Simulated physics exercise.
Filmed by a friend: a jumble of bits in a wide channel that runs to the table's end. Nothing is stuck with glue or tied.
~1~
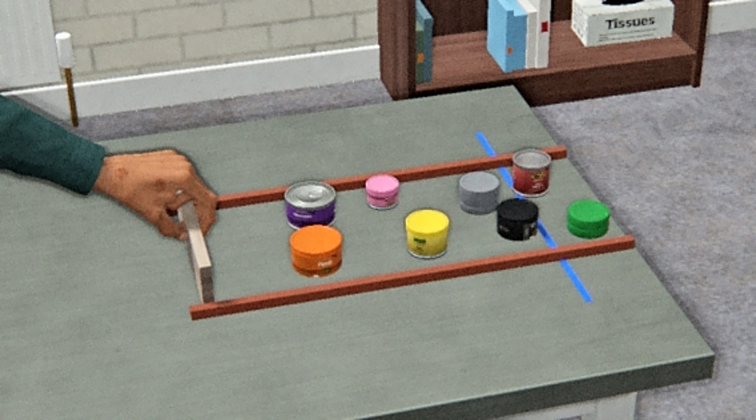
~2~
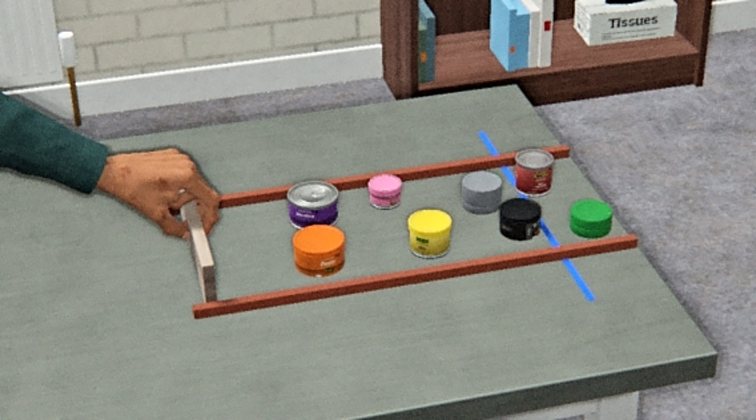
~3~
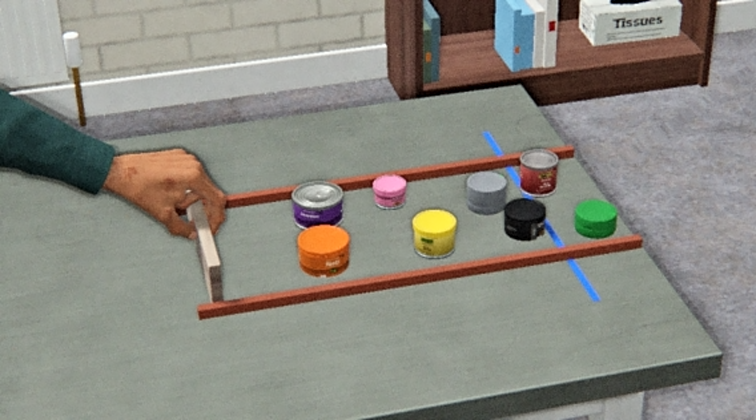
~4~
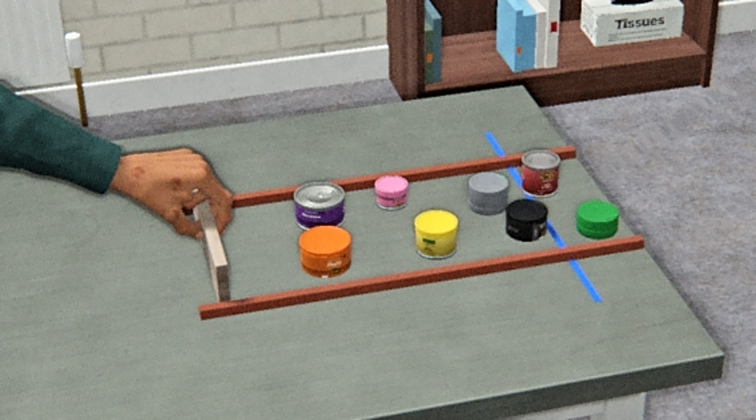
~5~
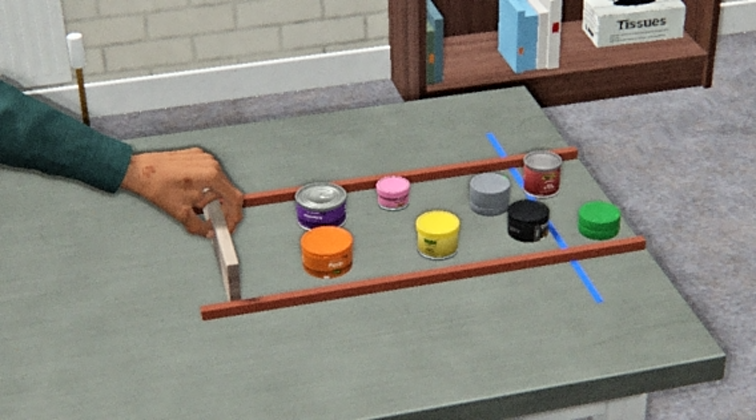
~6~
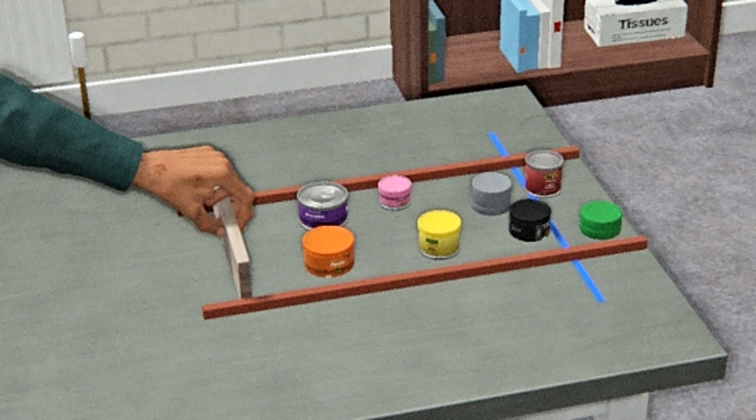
A hand slides an upright board slightly right between two rails toward several still, colourful tubs.
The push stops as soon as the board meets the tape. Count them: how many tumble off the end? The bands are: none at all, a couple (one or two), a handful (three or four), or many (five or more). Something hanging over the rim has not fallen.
I predict that one of them or two will leave the table.
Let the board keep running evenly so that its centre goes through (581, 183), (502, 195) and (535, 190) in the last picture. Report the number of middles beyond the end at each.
5; 0; 1.
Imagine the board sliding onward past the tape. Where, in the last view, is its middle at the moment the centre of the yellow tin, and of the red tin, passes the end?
(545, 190) and (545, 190), more or less.
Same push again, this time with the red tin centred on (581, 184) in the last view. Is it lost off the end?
I reckon it remains in place.
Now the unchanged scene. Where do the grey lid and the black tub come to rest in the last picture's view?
Listed in order, first is (561, 198) and the other is (602, 200).
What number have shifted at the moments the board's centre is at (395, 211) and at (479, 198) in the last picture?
I get 4 at the one place and 7 at the other.
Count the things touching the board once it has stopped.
Well, it touches 3.
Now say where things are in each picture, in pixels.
The first picture shows green lid (588, 219); red tin (531, 174); black tub (517, 220); board (194, 239); tape (529, 209).
The second picture shows red tin (534, 173); board (197, 238).
The third picture shows black tub (525, 220); orange tub (324, 252).
The fourth picture shows green lid (598, 220); purple tin (320, 207).
The fifth picture shows red tin (542, 175); yellow tin (438, 236).
The sixth picture shows green lid (601, 220); red tin (544, 174); black tub (530, 221); board (231, 235); tape (541, 209).
Soon after, none off yet; green lid at rest near (601, 220); red tin at rest near (544, 174); black tub at rest near (530, 221).
After that, none off yet; green lid at rest near (601, 220); red tin at rest near (544, 174); black tub displaced about its own width near (555, 216).
In the end, the number that fall off is one or two; gone, green lid.
